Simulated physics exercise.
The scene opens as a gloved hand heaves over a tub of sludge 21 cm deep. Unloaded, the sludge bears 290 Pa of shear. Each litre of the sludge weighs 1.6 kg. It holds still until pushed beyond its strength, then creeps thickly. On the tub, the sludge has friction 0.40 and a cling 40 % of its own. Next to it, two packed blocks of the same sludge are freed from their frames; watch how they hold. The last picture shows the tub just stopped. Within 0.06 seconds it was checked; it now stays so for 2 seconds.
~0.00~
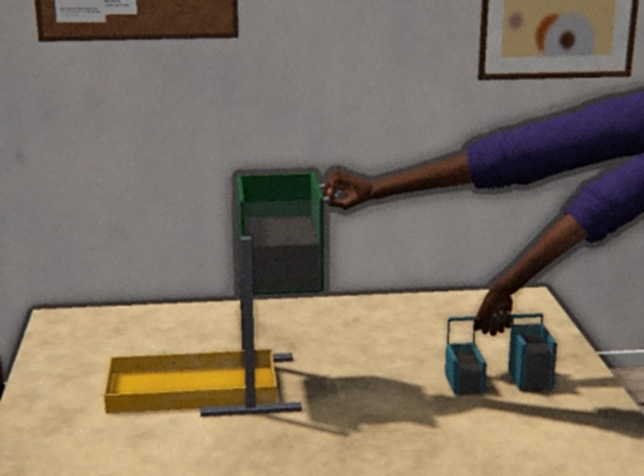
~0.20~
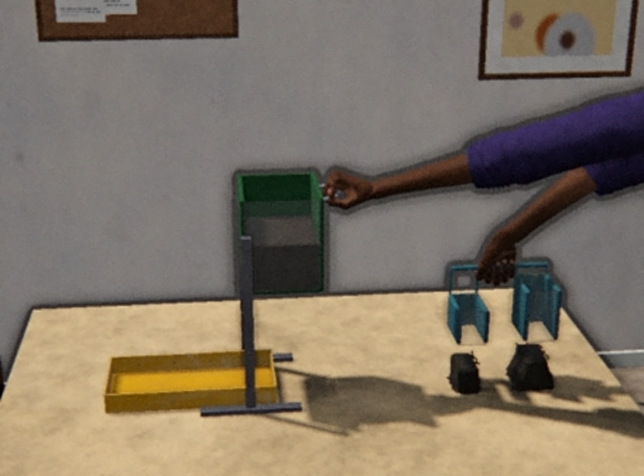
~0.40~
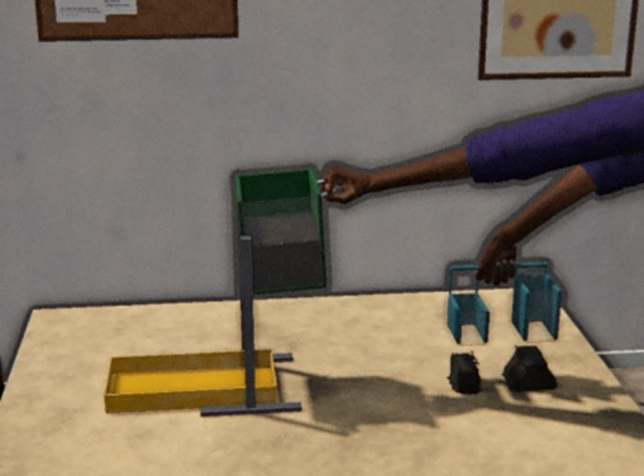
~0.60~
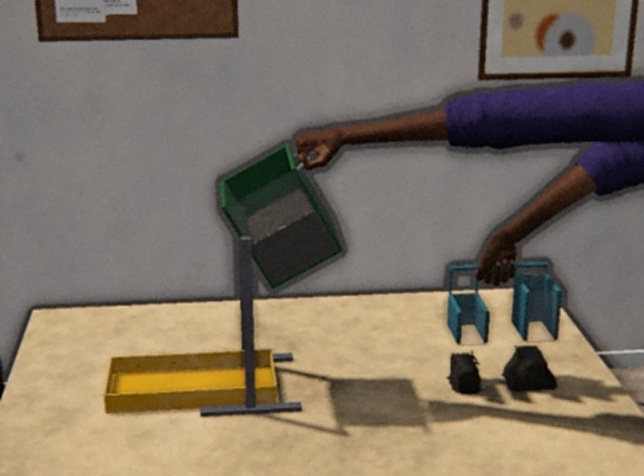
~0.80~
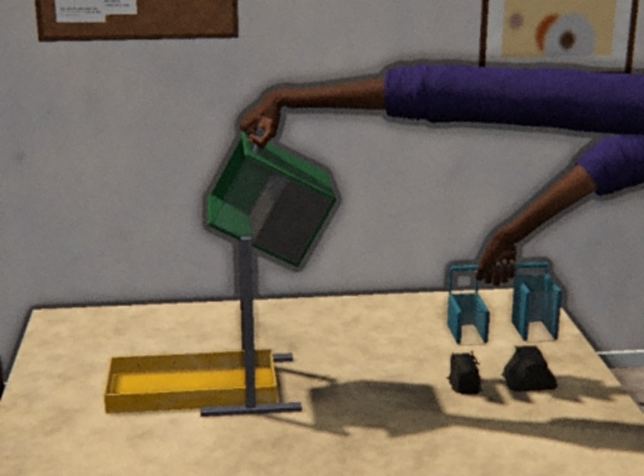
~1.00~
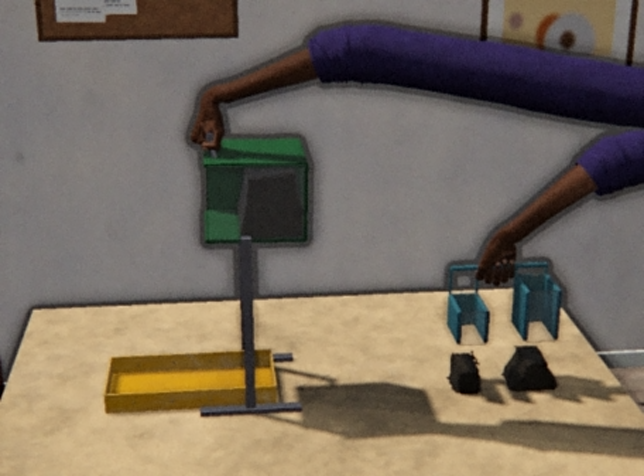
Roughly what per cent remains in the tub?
About 78 %.
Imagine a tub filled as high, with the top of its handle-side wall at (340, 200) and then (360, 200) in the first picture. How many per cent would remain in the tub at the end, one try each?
Some 60 % and some 45 %, in that order.
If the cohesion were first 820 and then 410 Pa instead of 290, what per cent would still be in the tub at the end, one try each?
The answers, in order, are 100 % and 100 %.
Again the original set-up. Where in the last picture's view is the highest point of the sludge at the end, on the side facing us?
It ends up highest close to (250, 206).
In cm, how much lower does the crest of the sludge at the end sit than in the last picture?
The top ends up some 7 cm below its level in the last picture.
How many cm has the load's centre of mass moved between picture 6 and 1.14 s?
Shift: Some 4 cm.
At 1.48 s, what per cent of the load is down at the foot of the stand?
0 %.
After 1.14 s, the tub is at 89 degrees and holds 100 %.
After 1.31 s, the tub is at 89 degrees and holds 90 %.
After 1.48 s, the tub is at 89 degrees and holds 79 %.
After 1.65 s, the tub is at 89 degrees and holds 78 %.
After 3.00 s, at the end, the tub is at 89 degrees and holds 78 %.
